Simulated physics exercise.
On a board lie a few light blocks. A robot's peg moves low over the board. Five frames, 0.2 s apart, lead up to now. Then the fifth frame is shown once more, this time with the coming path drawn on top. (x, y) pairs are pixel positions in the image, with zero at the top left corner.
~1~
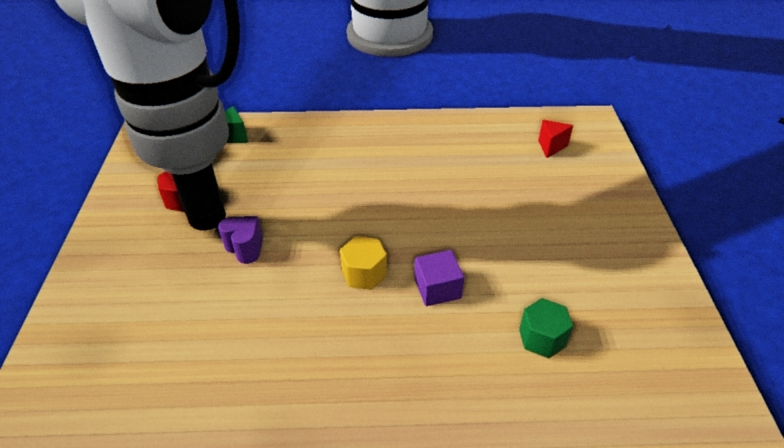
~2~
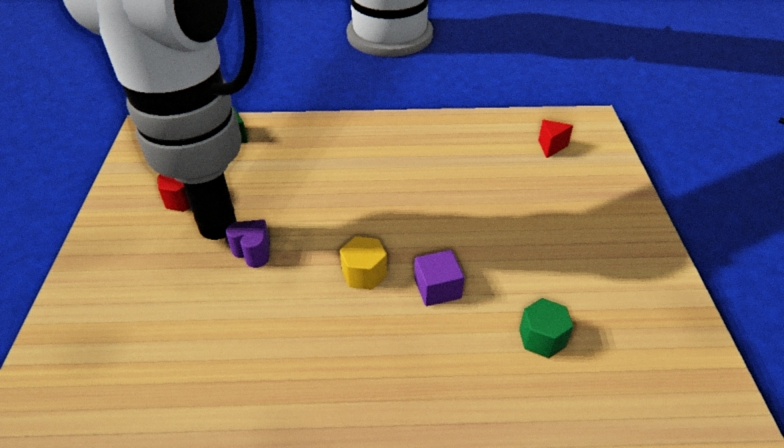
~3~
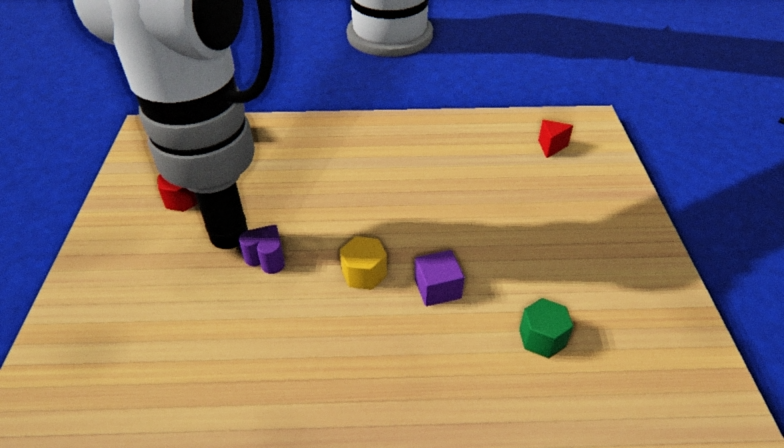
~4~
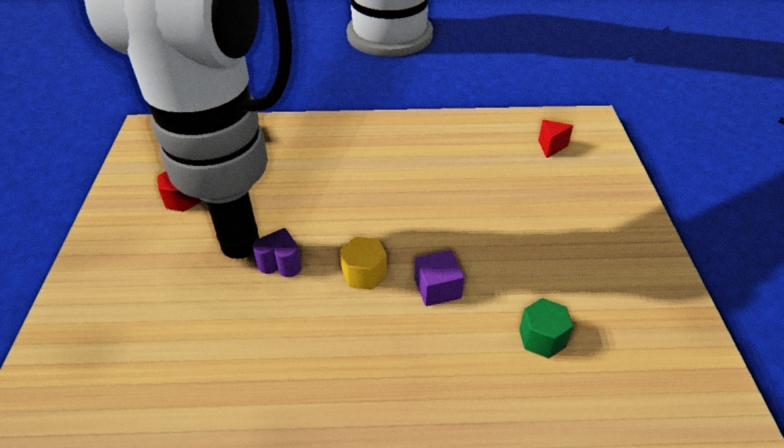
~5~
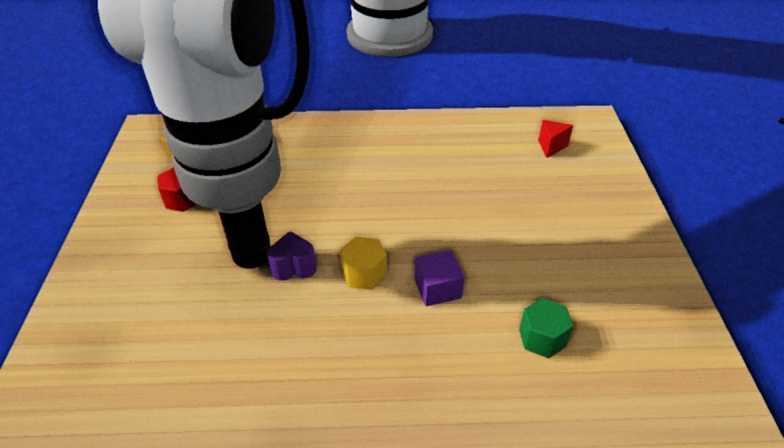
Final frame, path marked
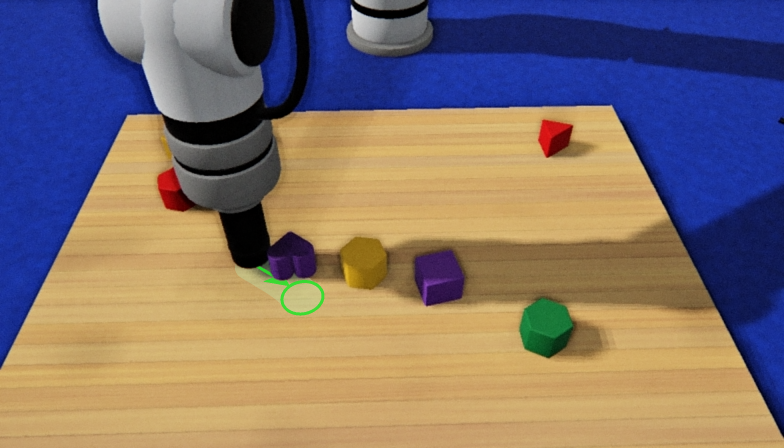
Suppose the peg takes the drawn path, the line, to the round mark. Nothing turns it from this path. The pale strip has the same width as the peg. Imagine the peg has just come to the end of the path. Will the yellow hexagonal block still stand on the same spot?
Final answer: Yes.
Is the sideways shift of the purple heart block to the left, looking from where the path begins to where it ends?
It seems so.
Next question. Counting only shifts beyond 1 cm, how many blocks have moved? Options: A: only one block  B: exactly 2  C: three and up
Correct choice: A.
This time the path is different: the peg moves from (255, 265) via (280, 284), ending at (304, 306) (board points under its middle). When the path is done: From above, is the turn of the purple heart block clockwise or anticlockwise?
Looking from above, the answer is counterclockwise.
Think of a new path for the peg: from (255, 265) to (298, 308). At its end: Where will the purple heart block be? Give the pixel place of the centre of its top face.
Roughly at (313, 255).
Drawn move, from (255, 265) through (271, 275) and (288, 285) to (303, 297).
The first path, step by step. Halfway along, peg at (279, 270); purple heart block at (314, 250), turned 50° anticlockwise.
At the end, peg at (301, 288); purple heart block at (325, 252), turned 85° anticlockwise; yellow hexagonal block still.
